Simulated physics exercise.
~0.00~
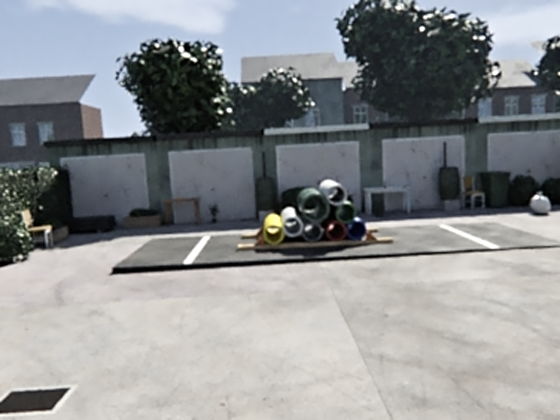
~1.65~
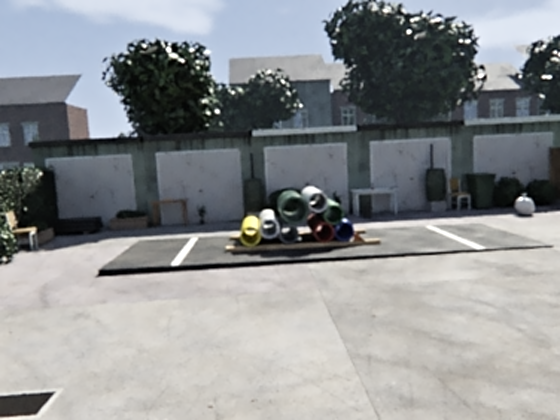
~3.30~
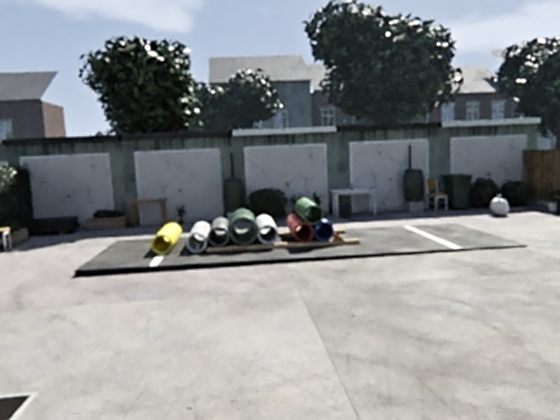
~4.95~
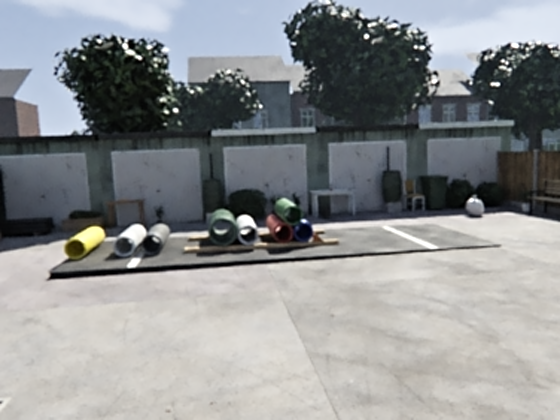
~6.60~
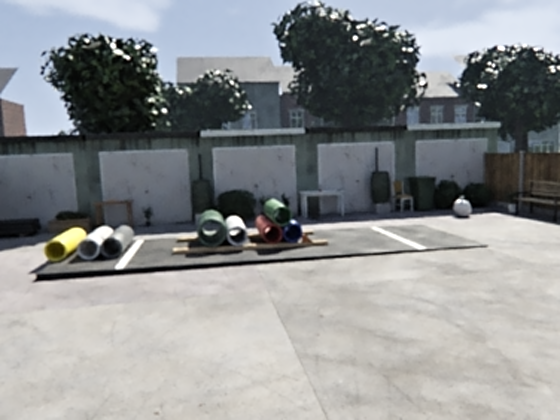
A stack of coloured concrete pipes sat on wooden bearers in a paved yard, then the left side gave way and the yellow one and two grey ones rolled left past the white line, while the red, blue and green stayed on the stack.
